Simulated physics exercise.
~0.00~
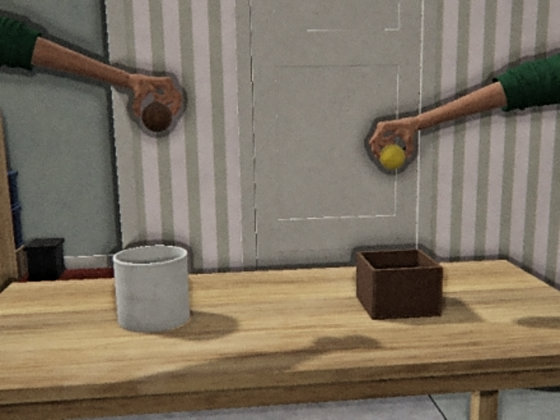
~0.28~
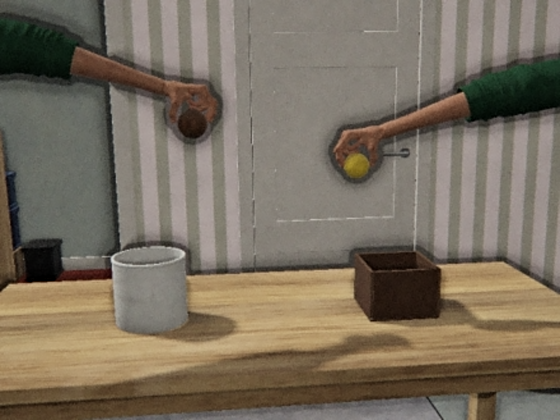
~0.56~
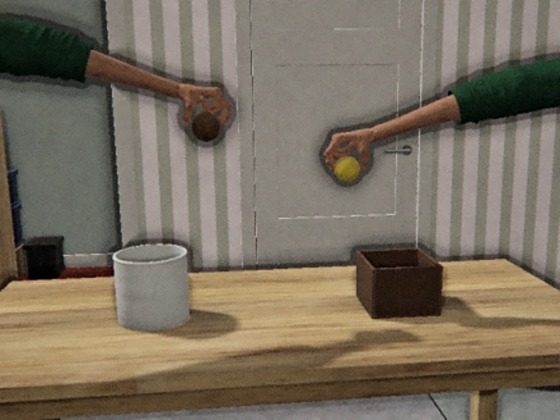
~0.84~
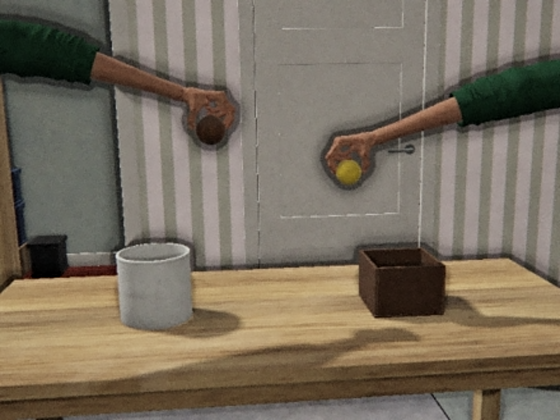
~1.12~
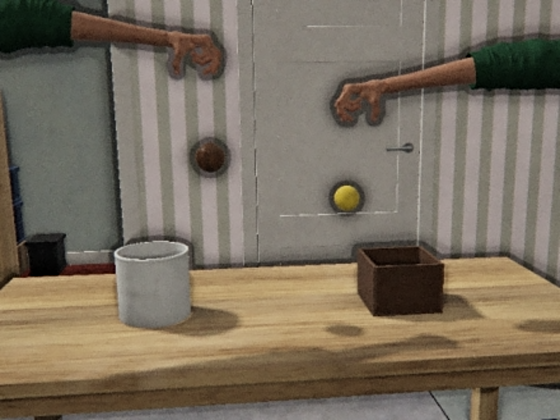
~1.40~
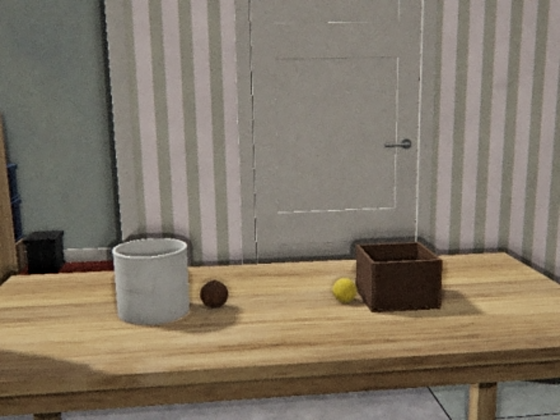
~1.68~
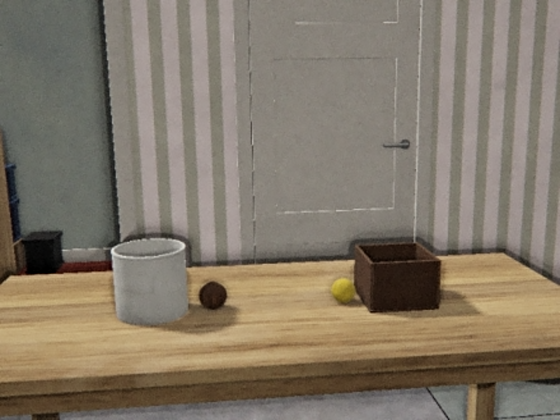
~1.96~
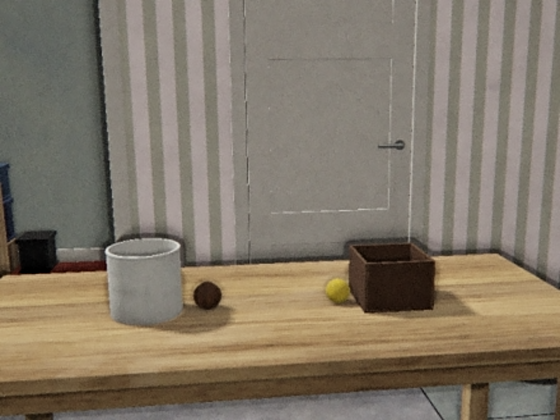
Brown ball and yellow ball moving inward in two hands, then dropping and landing on a wooden table beside their open containers.
